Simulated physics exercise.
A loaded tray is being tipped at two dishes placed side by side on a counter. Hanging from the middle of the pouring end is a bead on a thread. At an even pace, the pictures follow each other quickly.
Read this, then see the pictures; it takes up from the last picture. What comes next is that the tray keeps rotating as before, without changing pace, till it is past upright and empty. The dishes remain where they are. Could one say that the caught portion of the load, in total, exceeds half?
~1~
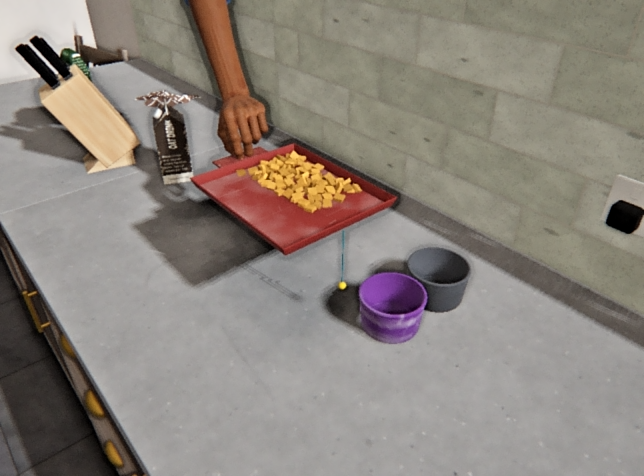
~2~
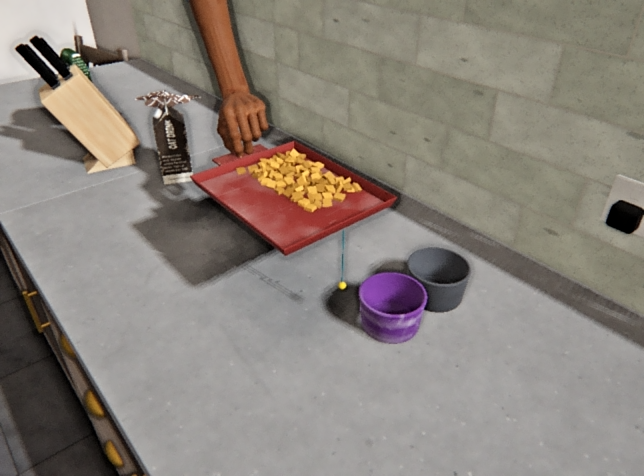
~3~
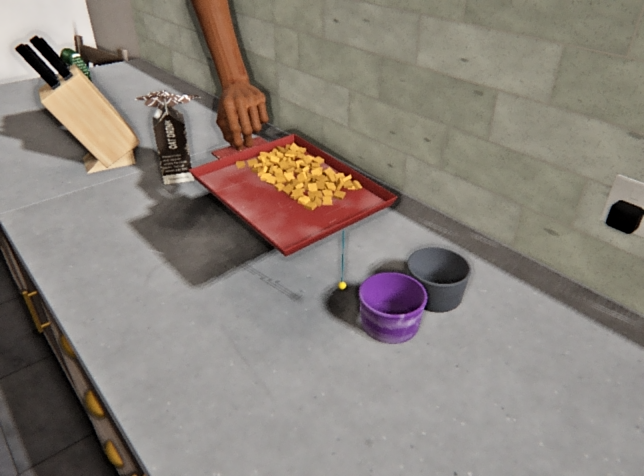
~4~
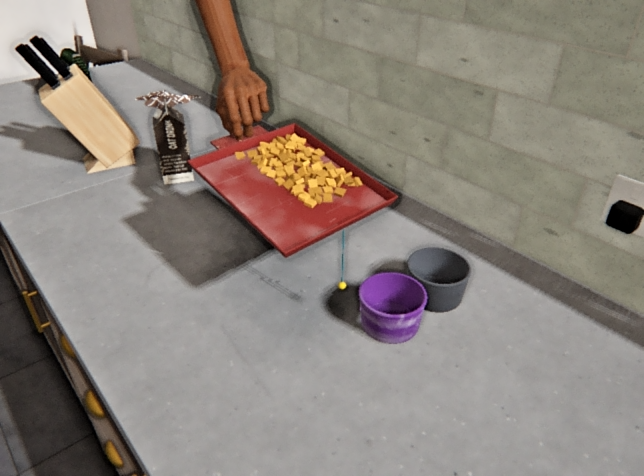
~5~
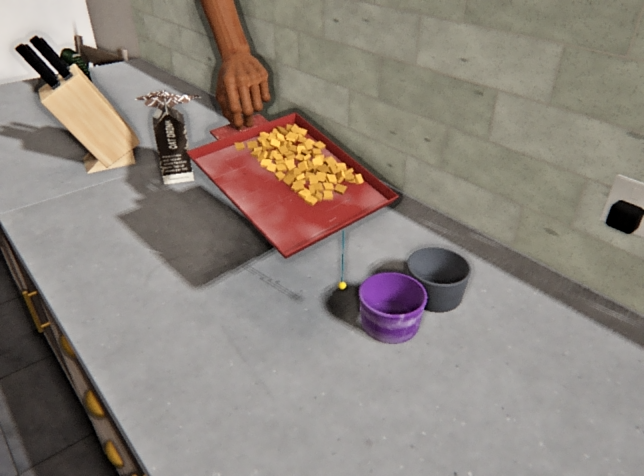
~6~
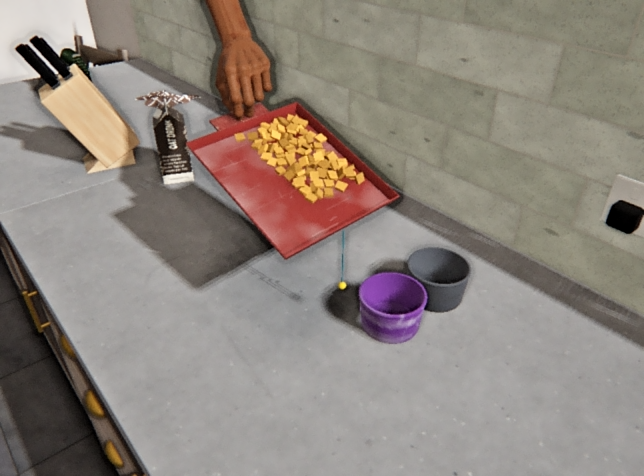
No - the greater share ends up outside the dishes.
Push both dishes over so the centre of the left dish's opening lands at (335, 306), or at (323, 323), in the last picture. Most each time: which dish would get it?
In the first position the left of the two, in the second the left of the two.
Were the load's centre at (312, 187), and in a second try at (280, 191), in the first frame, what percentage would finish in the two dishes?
Around 10 percent the first time, around 0 percent the second.
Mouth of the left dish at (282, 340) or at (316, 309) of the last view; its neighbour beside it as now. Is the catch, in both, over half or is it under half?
Result - try one, past the halfway mark; try two, below the halfway mark.
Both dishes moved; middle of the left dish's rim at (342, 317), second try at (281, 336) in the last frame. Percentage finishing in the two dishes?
Near 60 % and 70 %.
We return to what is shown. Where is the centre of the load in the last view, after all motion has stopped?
Resting centre, last frame: Roughly (321, 364).
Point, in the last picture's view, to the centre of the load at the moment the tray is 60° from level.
Around (333, 229).
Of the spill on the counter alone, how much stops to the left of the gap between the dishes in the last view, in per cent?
Close to 100 in a hundred.
Soon after the last picture, tray tipped steeply; most on the tray; a stray few outside both; about a quarter in the air.
A little later, tray tipped right over; a small part on the tray; a small part in the left dish; about two thirds outside both; a small part in the air.
Later still, tray tipped past a quarter turn; a small part in the left dish; most outside both.
At rest, tray tipped past a quarter turn; a small part in the left dish; none in the right dish; most outside both.
